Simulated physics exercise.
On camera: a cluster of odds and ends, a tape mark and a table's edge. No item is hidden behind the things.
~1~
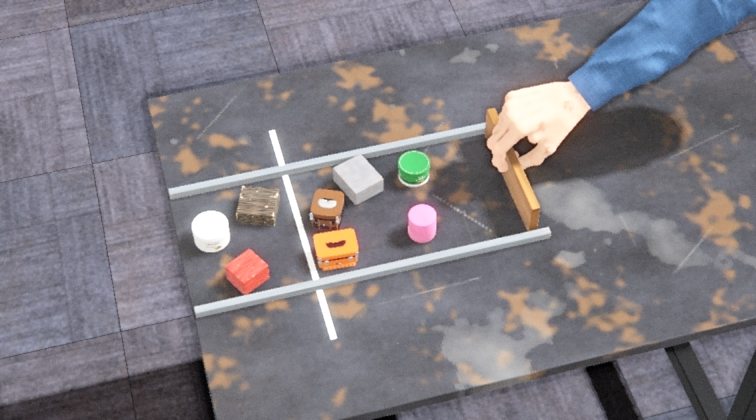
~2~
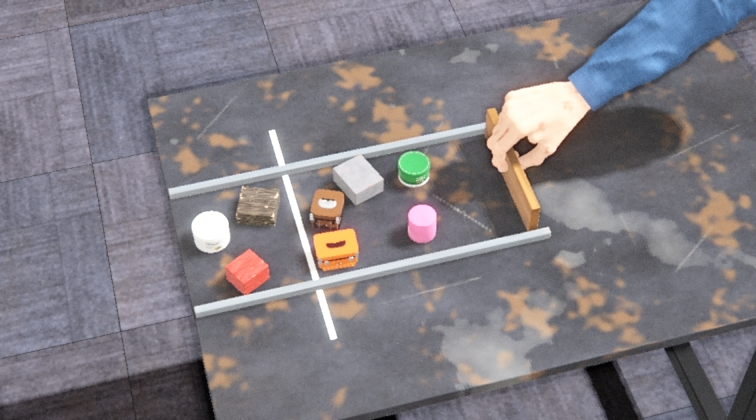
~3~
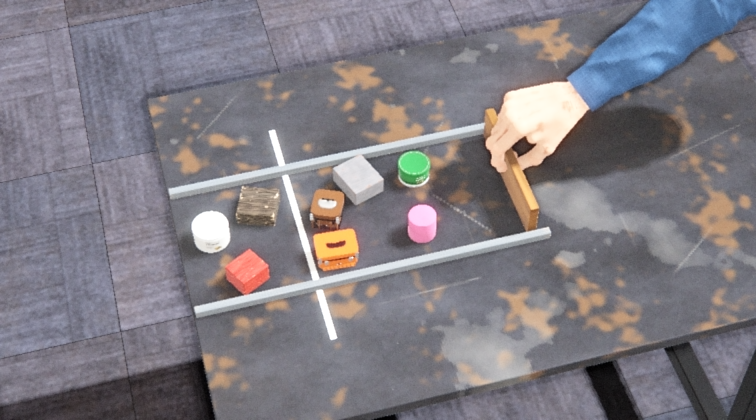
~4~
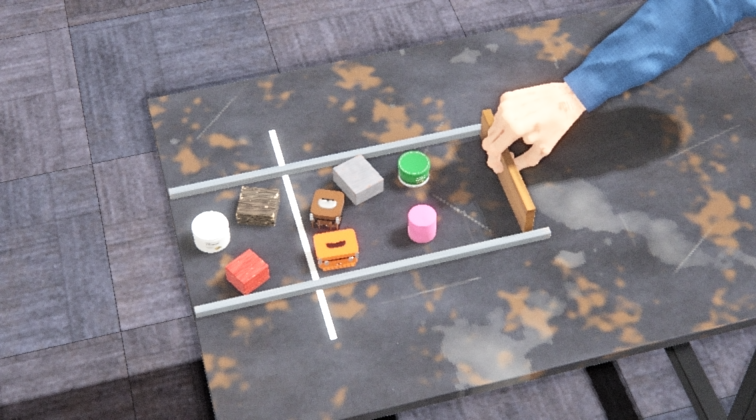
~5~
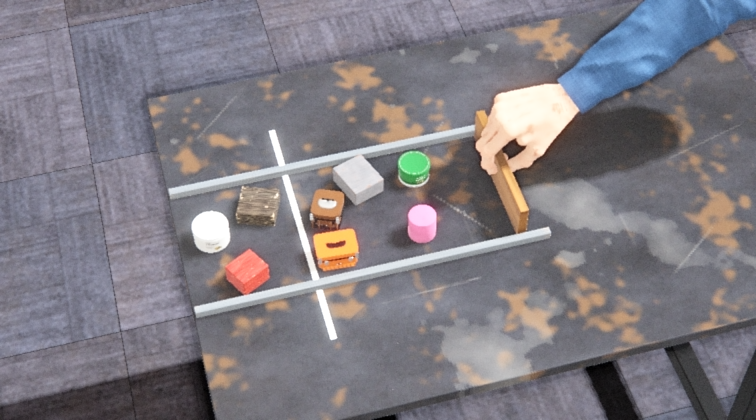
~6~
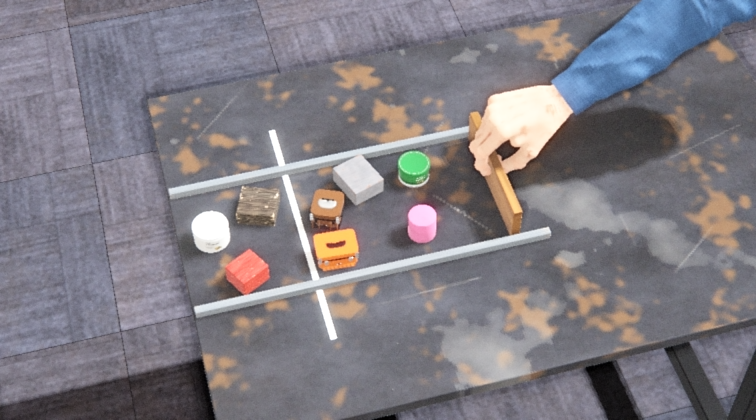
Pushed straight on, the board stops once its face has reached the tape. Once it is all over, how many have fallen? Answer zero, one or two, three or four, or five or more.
When it is over, zero have fallen.
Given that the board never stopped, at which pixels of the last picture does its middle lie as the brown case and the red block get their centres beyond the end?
Middle: Roughly (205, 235); roughly (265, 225).
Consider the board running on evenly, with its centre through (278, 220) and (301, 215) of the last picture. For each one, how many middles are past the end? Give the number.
0 and 0 past the end.
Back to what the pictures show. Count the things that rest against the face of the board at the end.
3.
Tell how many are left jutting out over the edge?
I make it 1.
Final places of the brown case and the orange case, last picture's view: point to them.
The brown case finishes at (280, 227); the orange case finishes at (269, 271).
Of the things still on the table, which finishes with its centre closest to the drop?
That's the white tub, it ends up nearest.
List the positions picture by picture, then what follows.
In the first picture, white tub (211, 232); red block (247, 272); black block (258, 206); board (511, 170); tape (301, 228).
In the second picture, red block (247, 272); orange case (336, 250).
In the third picture, black block (258, 206); brown case (328, 210).
In the fourth picture, white tub (211, 232); grey block (358, 180).
In the fifth picture, red block (247, 272); board (500, 172).
In the sixth picture, white tub (211, 232); red block (247, 272); black block (258, 206); board (494, 173); tape (301, 228).
Soon after, none off yet; white tub at rest near (211, 232); red block at rest near (247, 272); black block at rest near (258, 206).
In the end, the number that fall off is zero.
